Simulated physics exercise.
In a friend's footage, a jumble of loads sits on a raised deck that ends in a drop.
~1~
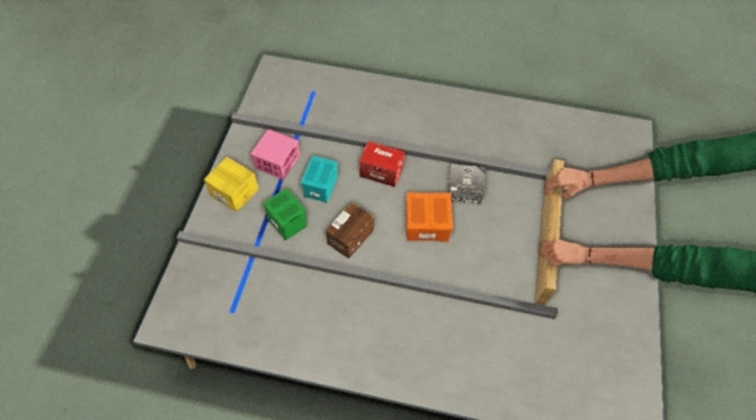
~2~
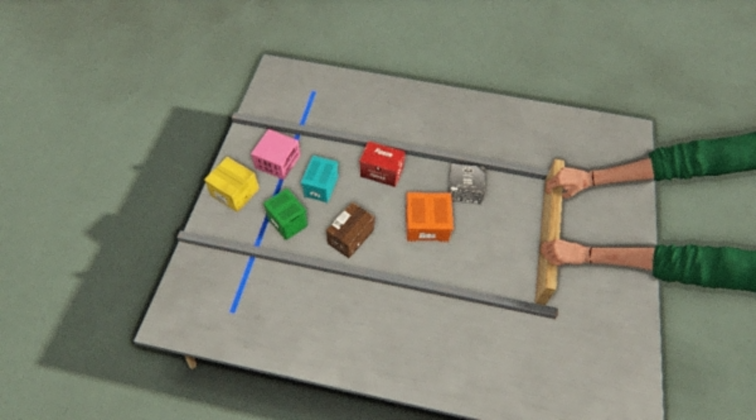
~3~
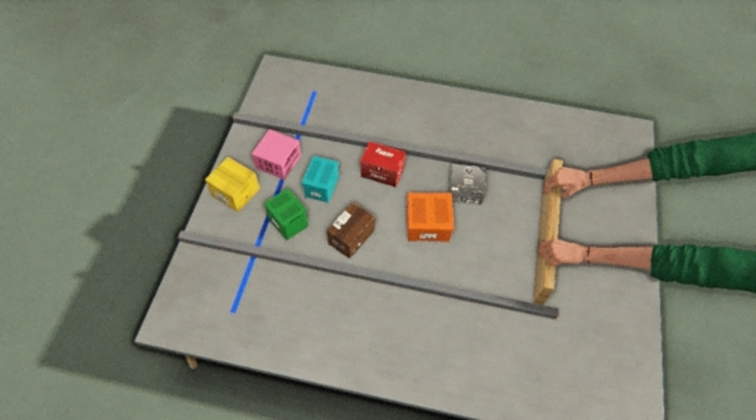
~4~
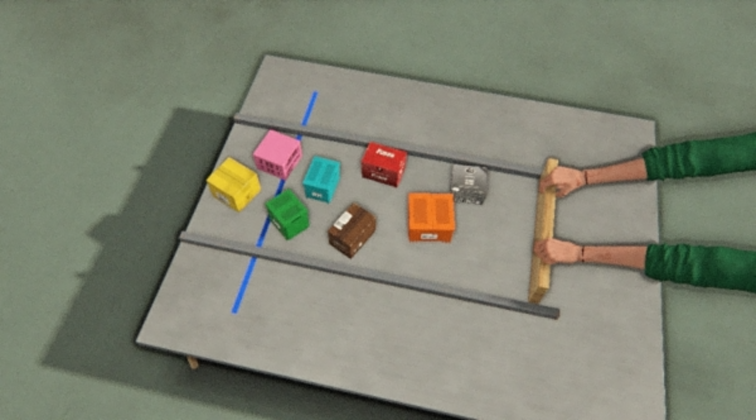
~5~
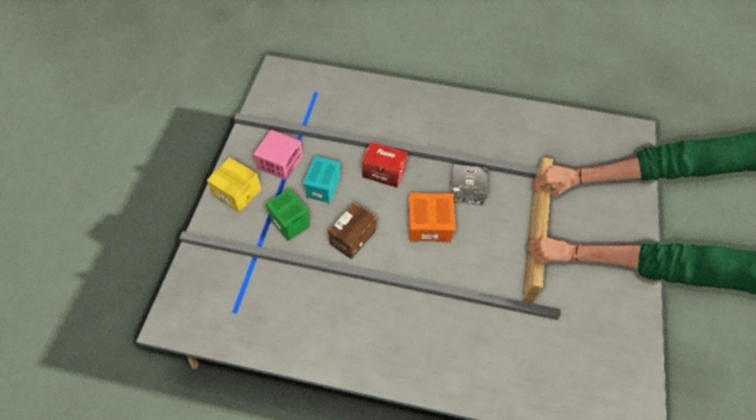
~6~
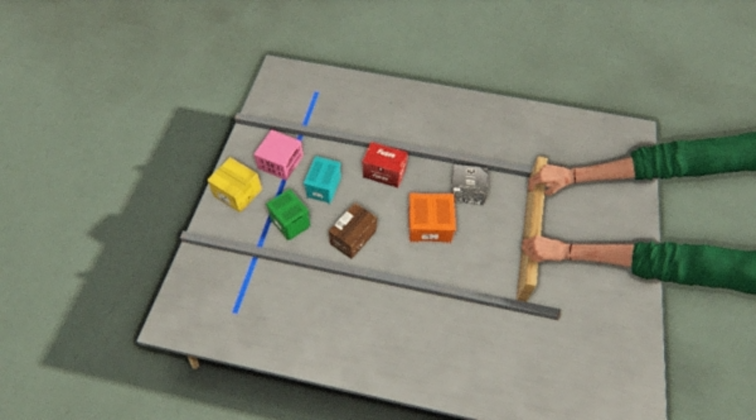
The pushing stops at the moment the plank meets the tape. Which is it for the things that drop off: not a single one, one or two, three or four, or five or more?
It is one or two.
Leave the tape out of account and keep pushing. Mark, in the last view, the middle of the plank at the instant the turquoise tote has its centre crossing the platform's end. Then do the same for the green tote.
Roughly (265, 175); roughly (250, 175).
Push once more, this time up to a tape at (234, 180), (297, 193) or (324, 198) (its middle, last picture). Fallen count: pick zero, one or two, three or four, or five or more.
Taking the three places in turn: Five or more, none, none at all.
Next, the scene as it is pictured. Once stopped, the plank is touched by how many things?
That makes 3.
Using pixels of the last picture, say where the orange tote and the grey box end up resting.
Orange tote at (262, 173), grey box at (276, 147).
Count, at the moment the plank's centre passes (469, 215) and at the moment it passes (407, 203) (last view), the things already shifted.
At the first spot 1, then 3.
Soon after, none off yet; yellow parcel at rest near (235, 185); pink crate at rest near (279, 155); green tote at rest near (289, 216).
At rest, the number that fall off is one or two; fallen, pink crate and yellow parcel.
